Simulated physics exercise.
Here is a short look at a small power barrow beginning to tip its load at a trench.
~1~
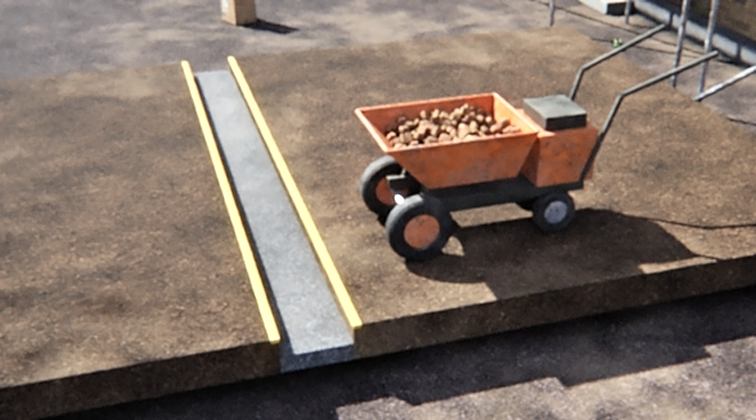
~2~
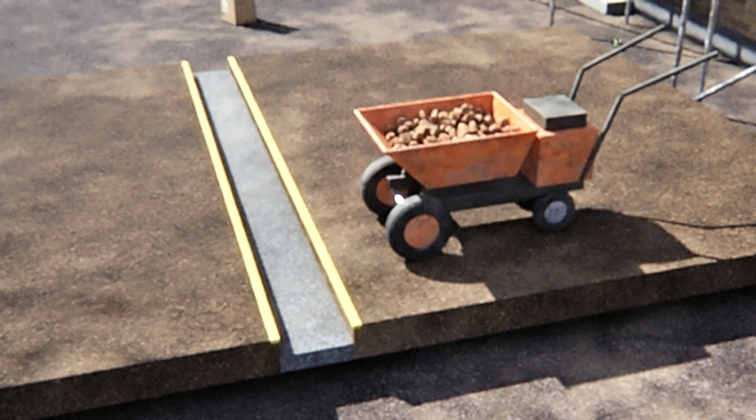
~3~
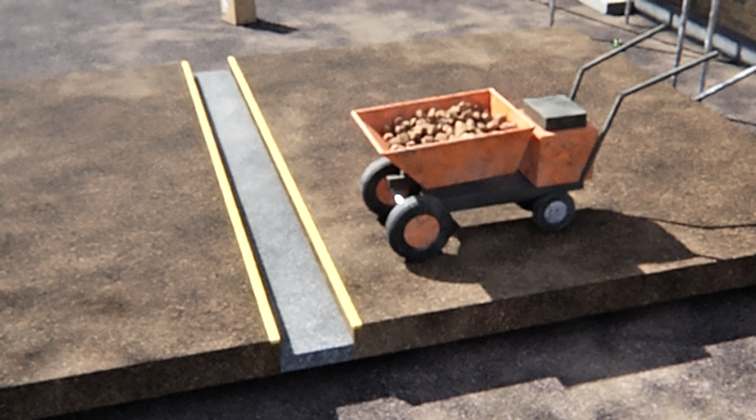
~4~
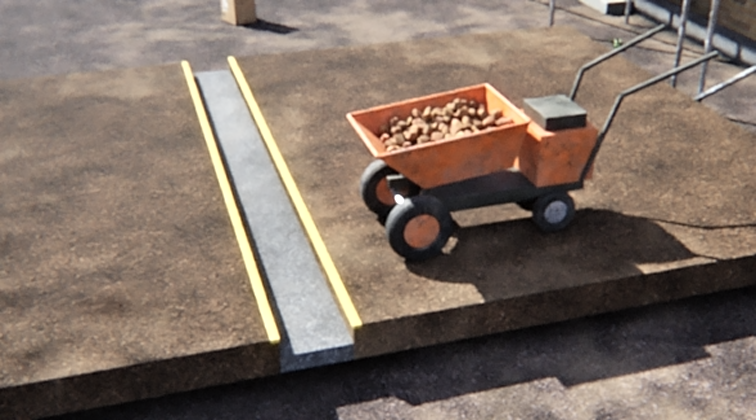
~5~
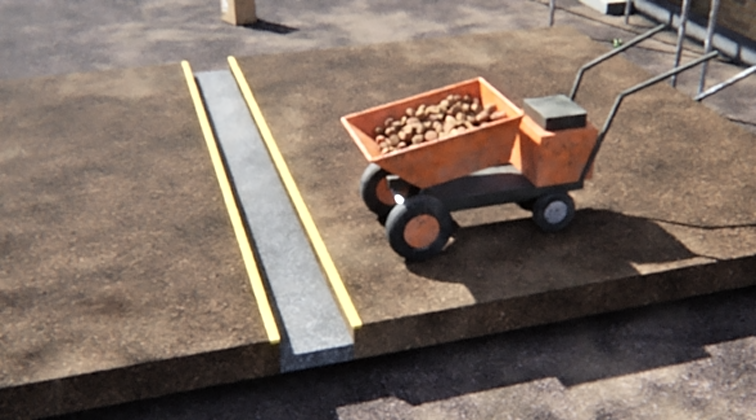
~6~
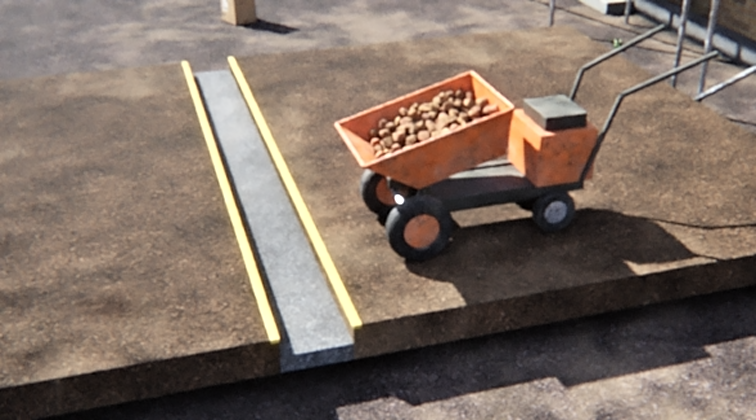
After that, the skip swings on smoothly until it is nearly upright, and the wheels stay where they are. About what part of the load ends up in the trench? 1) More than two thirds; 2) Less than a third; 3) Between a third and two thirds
Answer: 1.
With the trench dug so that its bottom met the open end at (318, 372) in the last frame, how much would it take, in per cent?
The share comes to around 100 percent.
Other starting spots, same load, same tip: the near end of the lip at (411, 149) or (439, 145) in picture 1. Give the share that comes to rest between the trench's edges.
You'd see around 80 per cent the first time and around 50 per cent the second.
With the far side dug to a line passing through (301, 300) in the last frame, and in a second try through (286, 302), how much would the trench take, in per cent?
40 %, 60 %.
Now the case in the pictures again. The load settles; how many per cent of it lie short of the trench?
About 0 %.
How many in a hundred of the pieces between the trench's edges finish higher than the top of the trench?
My best guess is some 30 per cent.
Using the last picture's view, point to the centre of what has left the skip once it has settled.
Roughly at (282, 258), give or take.
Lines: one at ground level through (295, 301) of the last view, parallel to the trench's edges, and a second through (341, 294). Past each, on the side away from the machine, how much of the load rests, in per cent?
I'd say about 40 and about 90 in a hundred.
Just after the last frame, skip tipped steeply; every one in the skip.
A moment on, skip tipped right over; roughly half in the skip; roughly half in or heaped over the trench; just a few beyond it; just a few falling.
Further on, skip tipped right over; about a tenth in the skip; the larger part in or heaped over the trench; about a tenth beyond it.
When it is over, skip tipped right over; about a tenth in the skip; the larger part in or heaped over the trench; about a tenth beyond it.
